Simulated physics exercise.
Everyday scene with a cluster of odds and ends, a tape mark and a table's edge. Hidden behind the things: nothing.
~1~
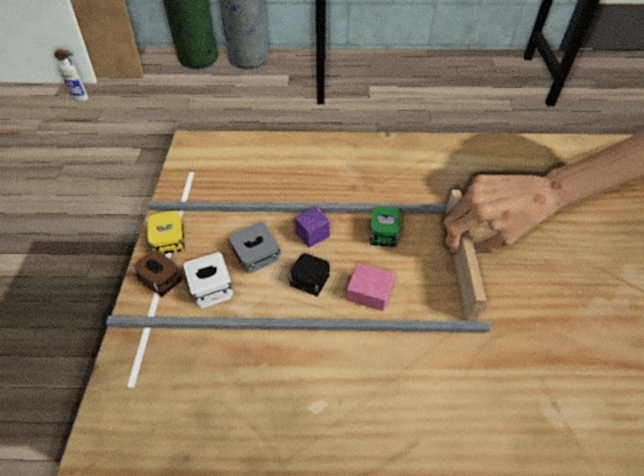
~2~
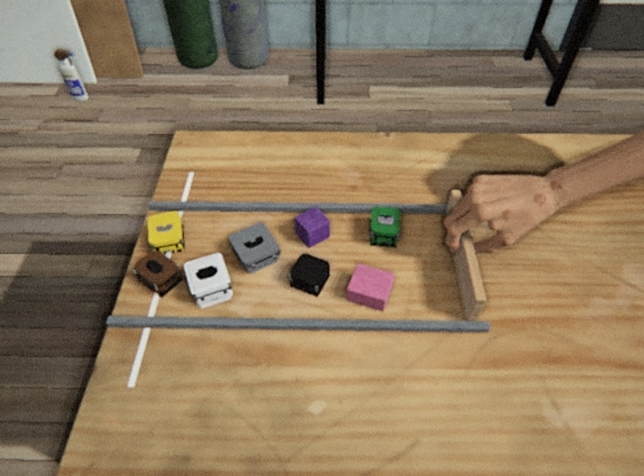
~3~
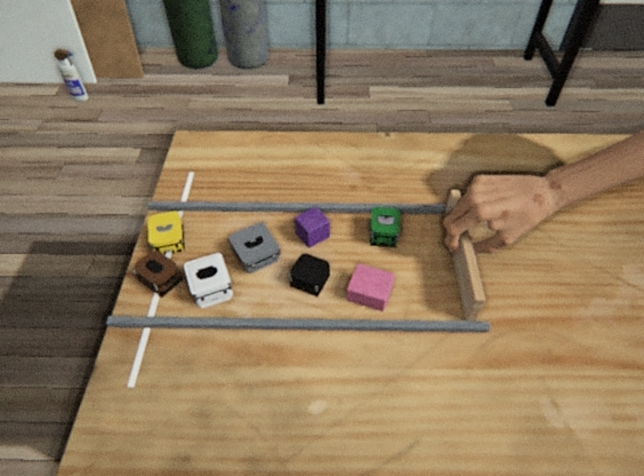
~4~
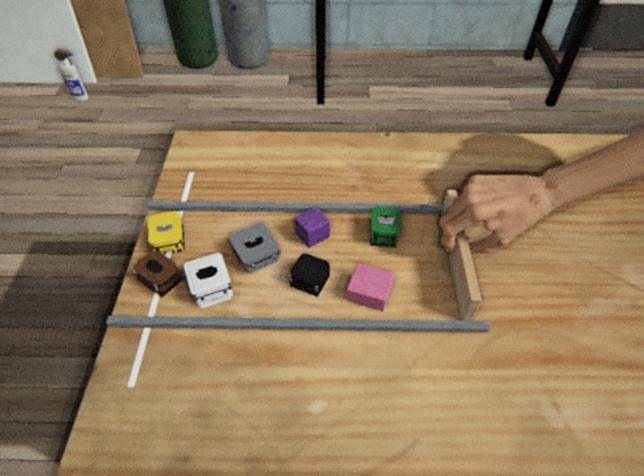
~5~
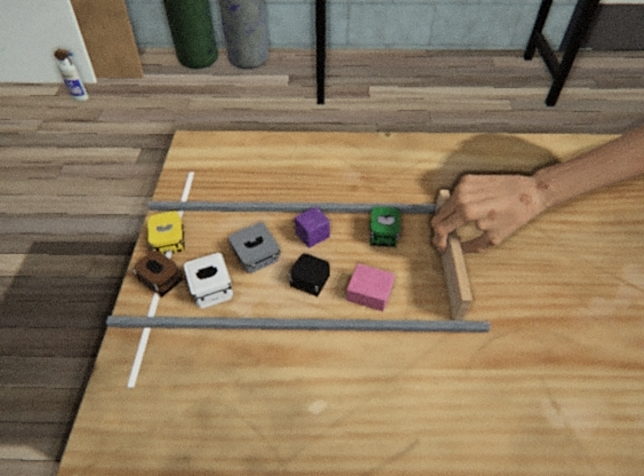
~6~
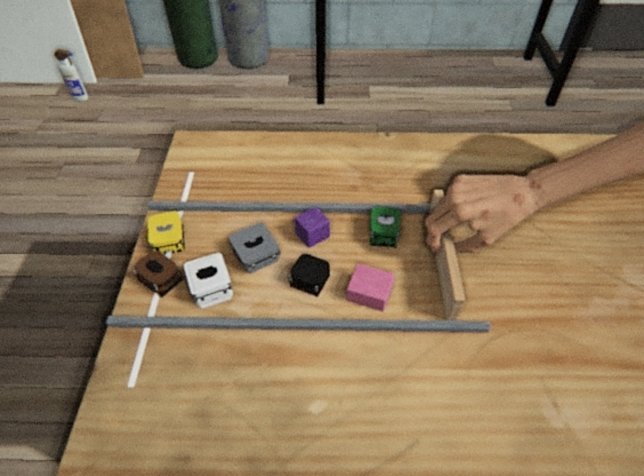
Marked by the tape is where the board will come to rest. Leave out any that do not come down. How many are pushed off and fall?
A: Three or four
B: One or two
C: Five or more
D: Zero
C.
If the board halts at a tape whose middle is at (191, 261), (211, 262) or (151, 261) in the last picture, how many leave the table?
Those tries give 2, 2 and 5.
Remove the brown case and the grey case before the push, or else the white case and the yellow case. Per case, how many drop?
In the first try 3, in the other 3.
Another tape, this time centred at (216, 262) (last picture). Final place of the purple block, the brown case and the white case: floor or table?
Purple block remains, brown case drops, white case remains.
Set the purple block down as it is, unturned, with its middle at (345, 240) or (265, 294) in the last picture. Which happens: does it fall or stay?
Try one: It is still there. Try two: It ends up off.
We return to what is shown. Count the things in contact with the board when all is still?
At rest, 3 are in contact.
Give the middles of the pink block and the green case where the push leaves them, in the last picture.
They come to rest around (135, 291) and (159, 225).
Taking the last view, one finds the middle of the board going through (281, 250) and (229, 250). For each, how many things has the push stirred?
So far 5, and 8 at the second.
Early on, none off yet; yellow case at rest near (167, 234); brown case at rest near (158, 273); white case at rest near (209, 280).
Finally, the number that fall off is five or more; lost, purple block, grey case, white case, brown case and yellow case.
